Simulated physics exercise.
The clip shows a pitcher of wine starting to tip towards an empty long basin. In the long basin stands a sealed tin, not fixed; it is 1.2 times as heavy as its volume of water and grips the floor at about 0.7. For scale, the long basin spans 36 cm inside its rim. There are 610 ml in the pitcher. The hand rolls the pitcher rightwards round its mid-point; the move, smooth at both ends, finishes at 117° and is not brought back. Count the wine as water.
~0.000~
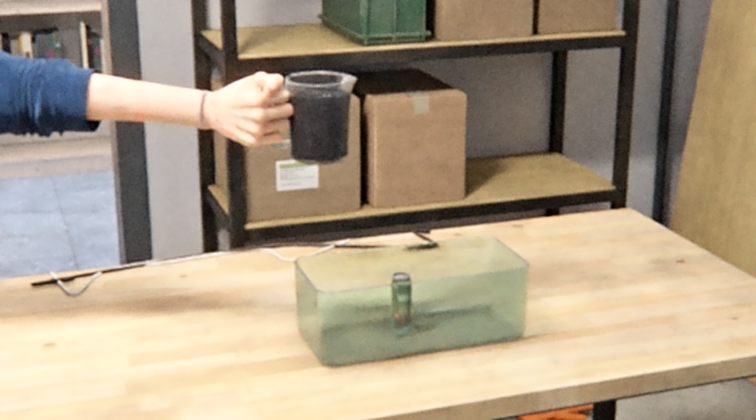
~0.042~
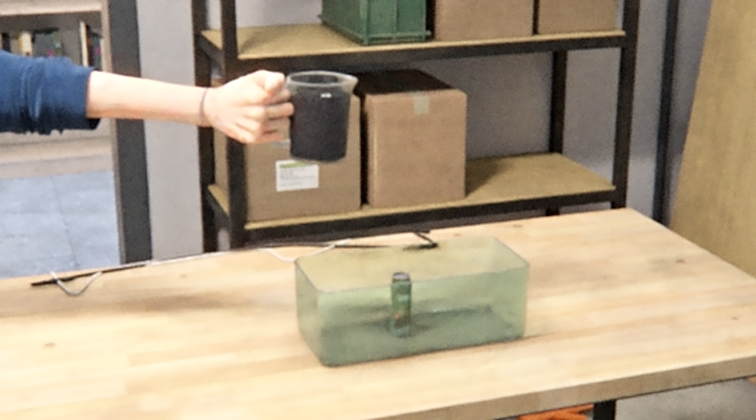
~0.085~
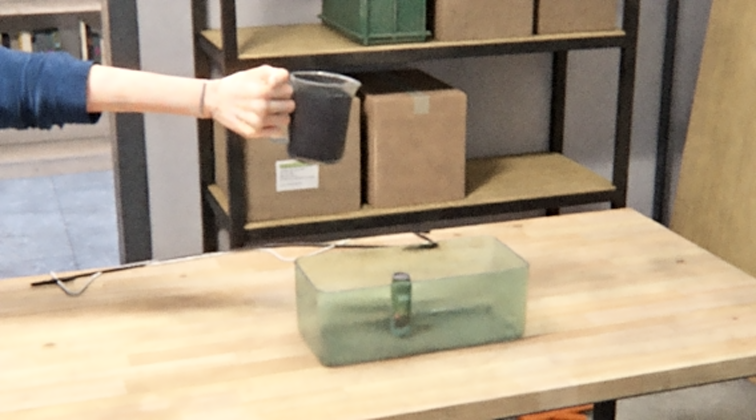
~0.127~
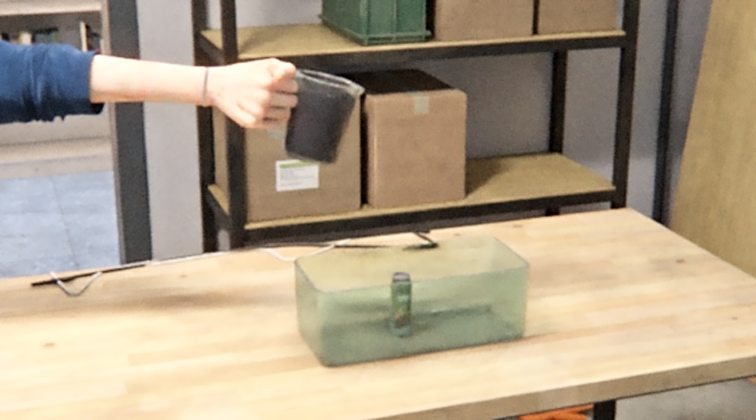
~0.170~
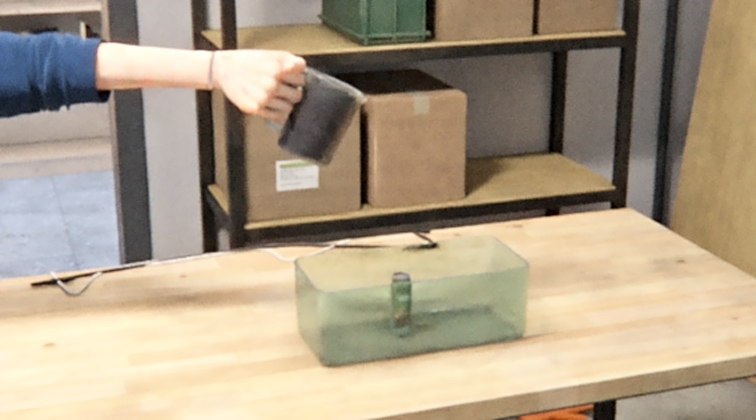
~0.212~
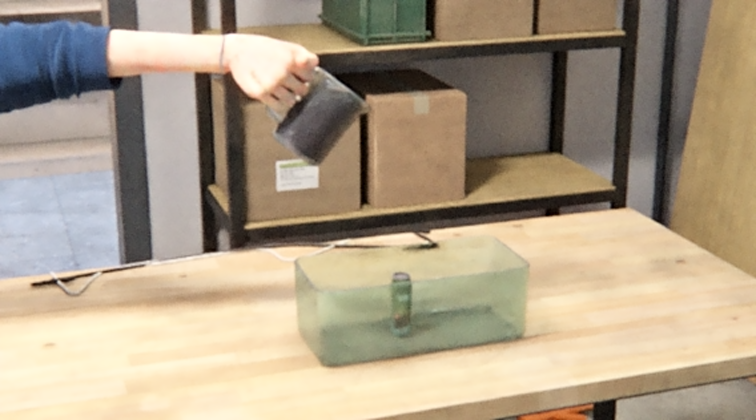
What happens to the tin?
The tin remains upright.
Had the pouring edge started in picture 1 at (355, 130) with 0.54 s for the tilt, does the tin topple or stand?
Then it falls.
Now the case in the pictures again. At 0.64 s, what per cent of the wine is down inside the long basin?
About 64 per cent.
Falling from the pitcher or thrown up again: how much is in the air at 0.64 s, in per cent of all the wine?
Near 30 in a hundred.
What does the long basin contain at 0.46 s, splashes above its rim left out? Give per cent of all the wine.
Near 5 in a hundred.
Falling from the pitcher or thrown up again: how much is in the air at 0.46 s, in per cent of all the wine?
About 46 per cent.
After 0.46 s the tilt is 111° and 48 per cent is still to pour; the tin stands where it began.
After 0.64 s the tilt is 117° and 7 per cent is still to pour; the tin stands where it began.
After 0.83 s the tilt is 117° and 0 per cent is still to pour; the tin stands where it began.
After 1.04 s the tilt is 117° and 0 per cent is still to pour; the tin stands where it began.
In the end the tin stands where it began.
